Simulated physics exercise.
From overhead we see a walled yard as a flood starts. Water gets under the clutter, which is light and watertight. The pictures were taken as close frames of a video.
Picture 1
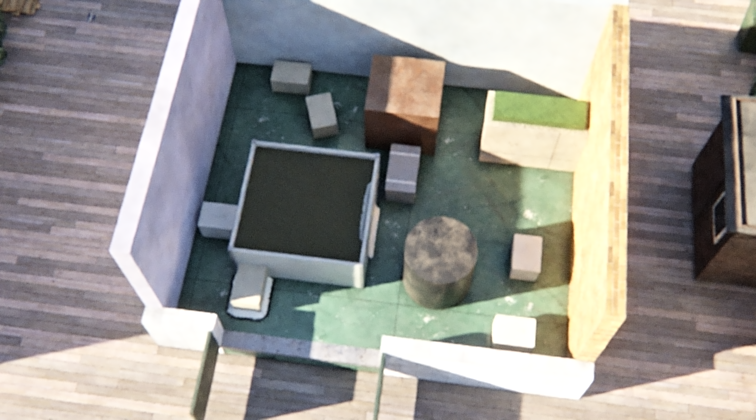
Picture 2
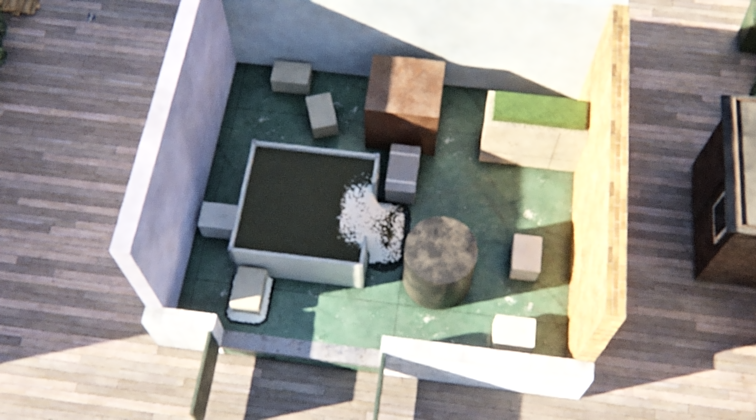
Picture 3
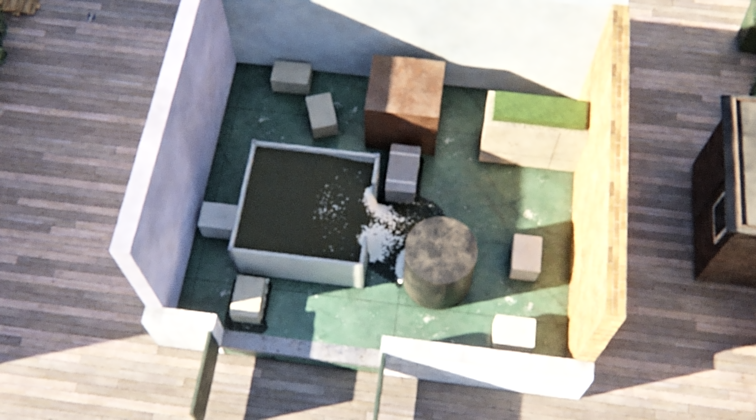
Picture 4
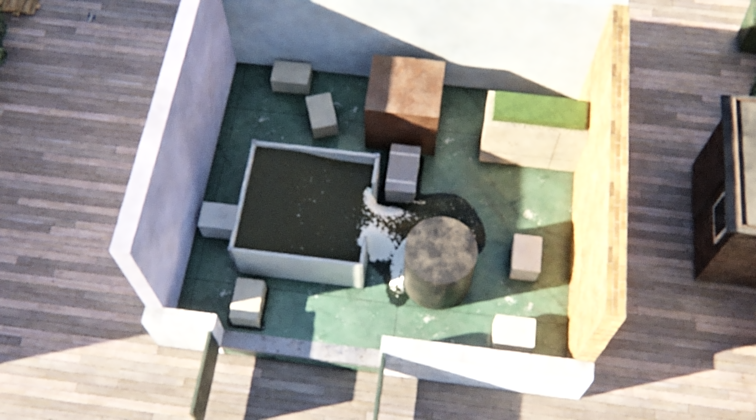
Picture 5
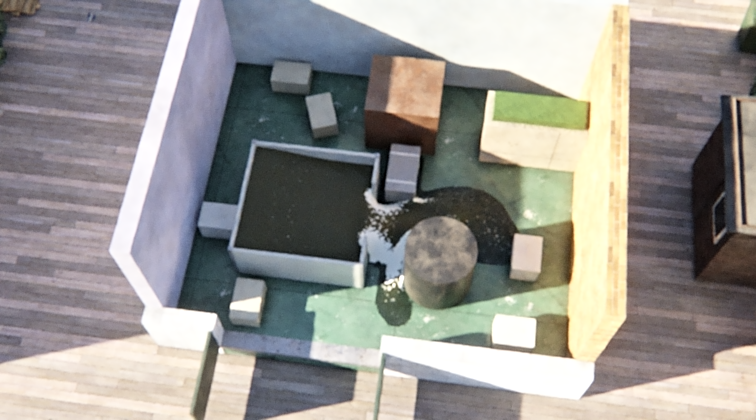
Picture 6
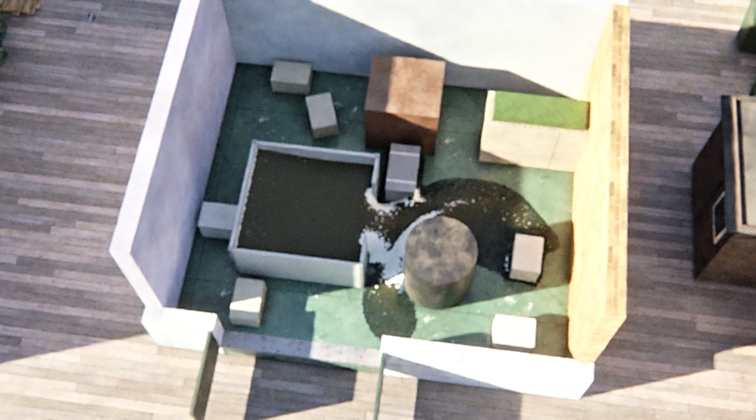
Dark water breaking white through the right side of a square tank and spreading around a round pillar in a walled yard.
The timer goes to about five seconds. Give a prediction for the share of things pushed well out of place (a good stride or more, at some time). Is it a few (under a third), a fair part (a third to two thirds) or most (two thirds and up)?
A few.
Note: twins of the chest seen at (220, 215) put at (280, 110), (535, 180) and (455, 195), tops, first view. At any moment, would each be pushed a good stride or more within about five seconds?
Listed in order: Hardly budges, displaced, then displaced.
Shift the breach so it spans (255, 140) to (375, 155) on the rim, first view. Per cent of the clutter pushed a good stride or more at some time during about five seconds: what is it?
That should be close to 100 percent.
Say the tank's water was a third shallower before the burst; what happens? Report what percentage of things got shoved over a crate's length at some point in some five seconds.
Share moved that far: Approx. 30 %.
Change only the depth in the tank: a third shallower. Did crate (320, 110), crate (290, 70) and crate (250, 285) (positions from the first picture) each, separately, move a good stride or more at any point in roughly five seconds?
Well, in sequence: Not carried that far, not carried that far, not carried that far.
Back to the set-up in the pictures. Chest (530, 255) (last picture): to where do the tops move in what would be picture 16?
Approximately at pixel (547, 308).
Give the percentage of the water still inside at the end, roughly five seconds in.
It comes to about 90 parts in a hundred.
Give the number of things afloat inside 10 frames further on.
Total: 0.
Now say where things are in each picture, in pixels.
In the first picture, a crate at (249, 283) rests on the ground; a chest at (527, 253), on the bottom; 0 of 7 have shifted.
In the second picture, a crate at (248, 287) rests on the ground, close to its start; a chest at (527, 253) rests on the ground; 1 of 7 have shifted.
In the third picture, a crate at (247, 296) rests on the ground, close to its start; a chest at (527, 253) rests on the ground; 1 of 7 have shifted.
In the fourth picture, a crate at (247, 299) rests on the ground, close to its start; a chest at (527, 253) rests on the ground; 1 of 7 have shifted.
In the fifth picture, a crate at (247, 299) rests on the ground, close to its start; a chest at (527, 253) rests on the ground; 1 of 7 have shifted.
In the sixth picture, a crate at (247, 299), on the bottom, close to its start; a chest at (528, 253) rests on the ground; 1 of 7 have shifted.
A moment on, 0 of 7 are well off their spots; 0 afloat.
Next, 1 of 7 are well off their spots; 0 afloat.
Later, 2 of 7 are well off their spots; 2 afloat.
In the end, 2 of 7 are well off their spots, and 2 have been at some point; 2 afloat.
